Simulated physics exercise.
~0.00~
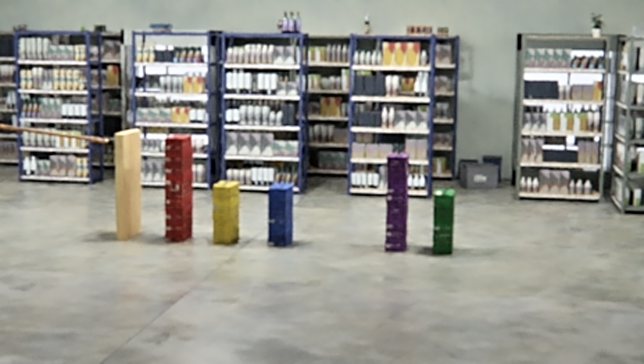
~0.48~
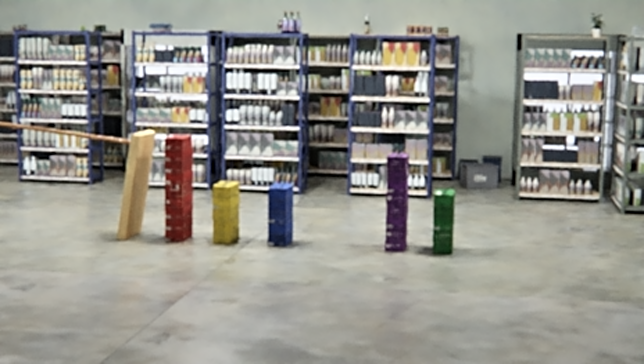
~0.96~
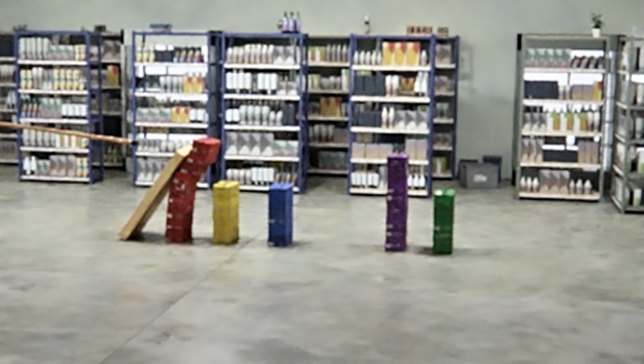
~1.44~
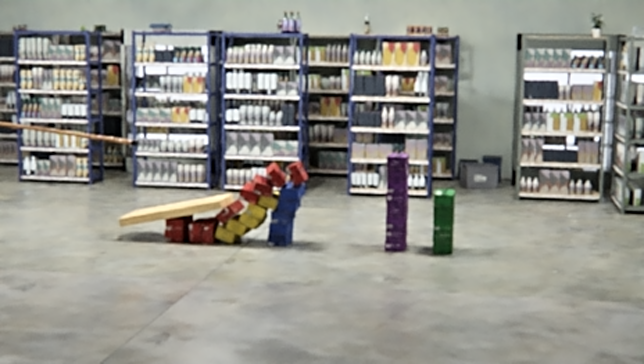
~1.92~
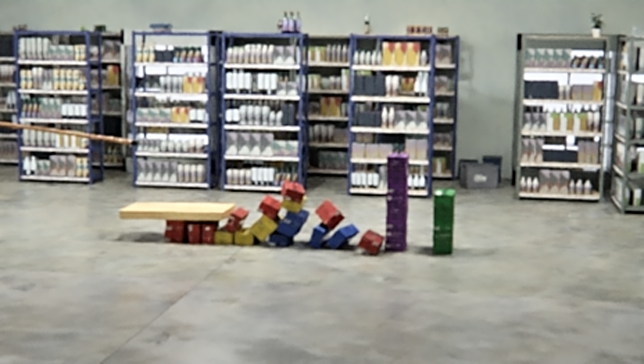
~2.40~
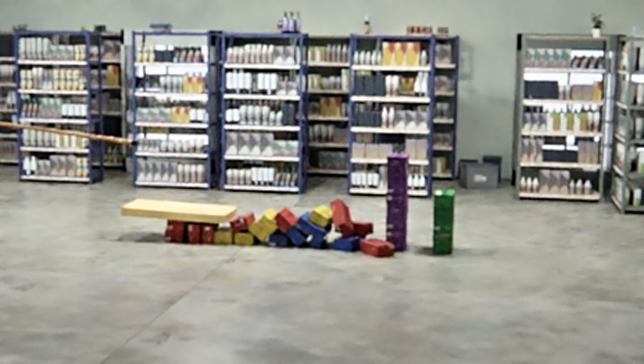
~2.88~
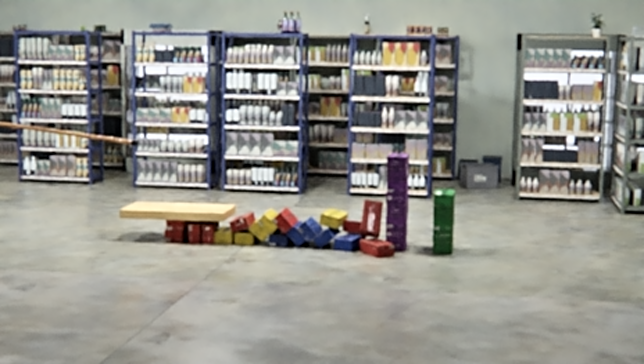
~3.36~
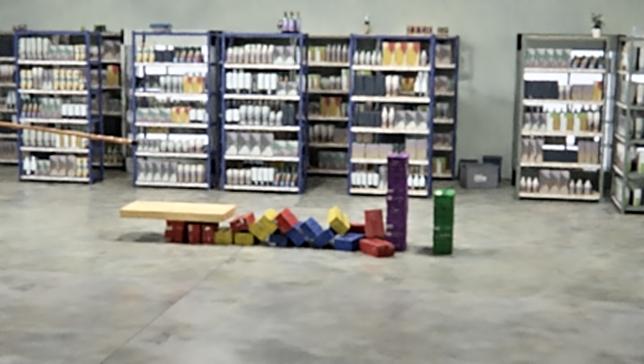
At the start, a pole reaches in from the left toward an upright wooden board beside red, yellow and blue stacks of boxes, with purple and green stacks farther right across a gap, on a concrete floor before bottle-filled shelves. The board tips right and leans into the red stack, which bends over. Red boxes topple onto the yellow and blue stacks, and all three collapse rightward as the board drops flat on top of the fallen red ones. Loose boxes tumble up to the purple stack's base. The jumbled pile settles, while the purple and green stacks remain standing.
